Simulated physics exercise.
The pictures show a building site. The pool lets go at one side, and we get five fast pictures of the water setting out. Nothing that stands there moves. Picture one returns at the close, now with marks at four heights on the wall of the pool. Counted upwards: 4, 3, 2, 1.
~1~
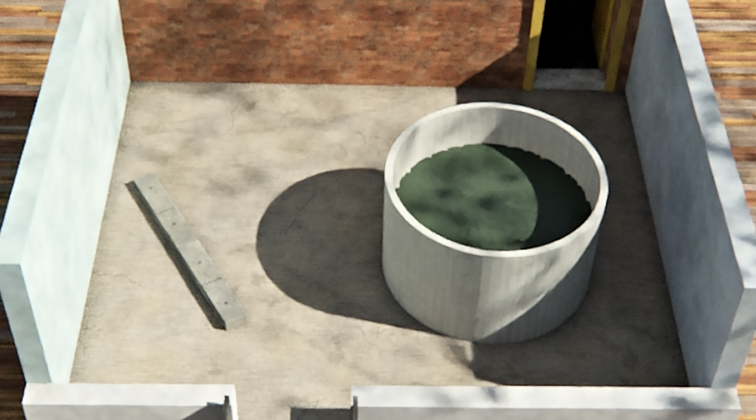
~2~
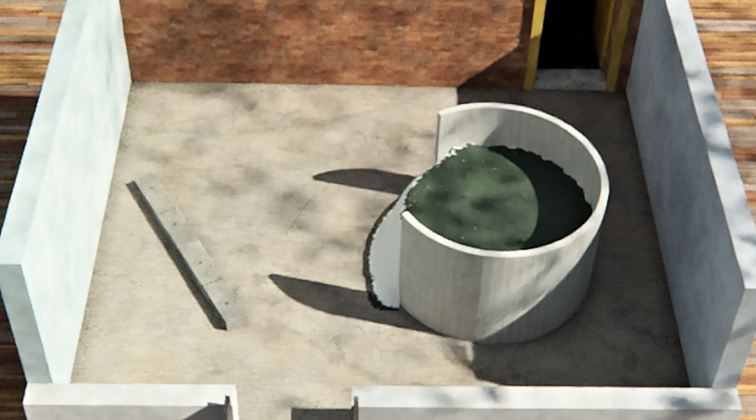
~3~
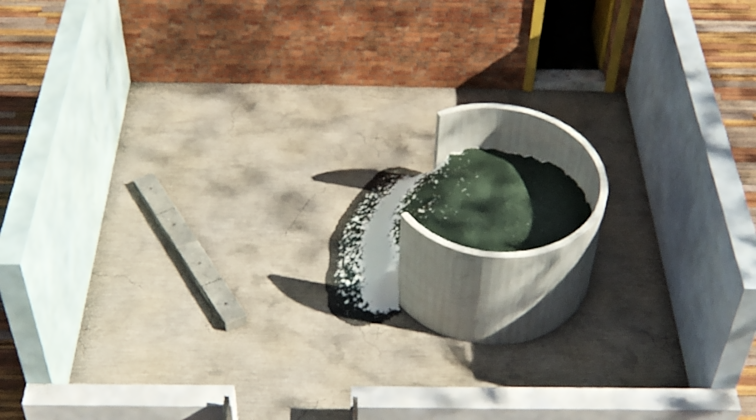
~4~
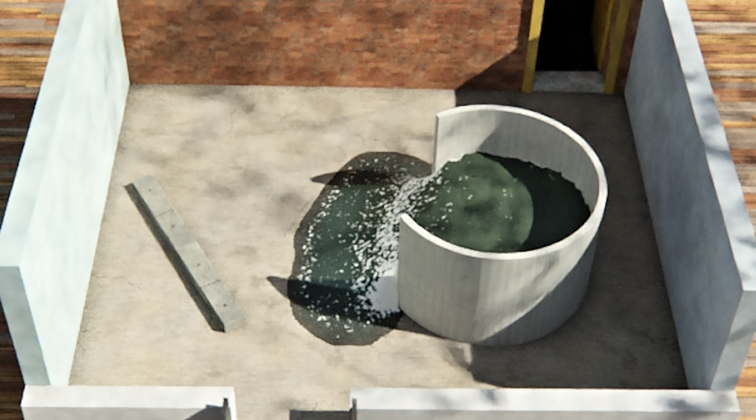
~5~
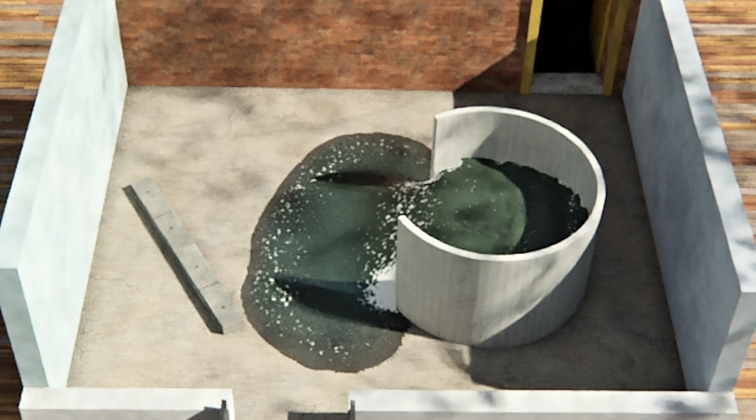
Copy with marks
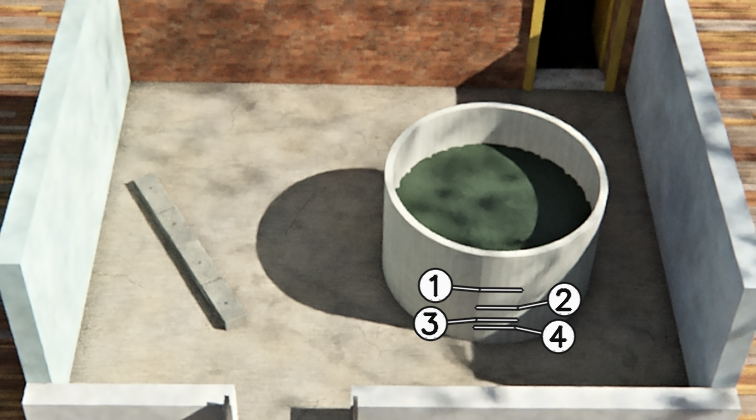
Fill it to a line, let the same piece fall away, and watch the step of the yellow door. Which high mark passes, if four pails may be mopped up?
Choose 1.
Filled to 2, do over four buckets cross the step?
No.
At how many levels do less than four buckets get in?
All of them.
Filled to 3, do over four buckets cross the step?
No, not at all.
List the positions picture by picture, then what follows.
Water in the pool at rest, its middle at (492, 212); foot of the yellow doorway at (568, 90); open gate at (293, 382), in the first picture.
Front seen at (397, 306), 2 % of the ground wet, in the second picture.
Front seen at (367, 314), 5 % of the ground wet, in the third picture.
Front seen at (349, 333), 10 % of the ground wet, in the fourth picture.
Front seen at (345, 140), 18 % of the ground wet, in the fifth picture.
On the marked copy, 1 at (500, 290); 2 at (497, 307); 3 at (496, 320); 4 at (495, 327); from the bottom up 4, 3, 2, 1.
Choosing 1, a bucket or two gets in.
Choosing 2, nothing gets over.
Choosing 3, nothing gets over.
Choosing 4, nothing gets over.
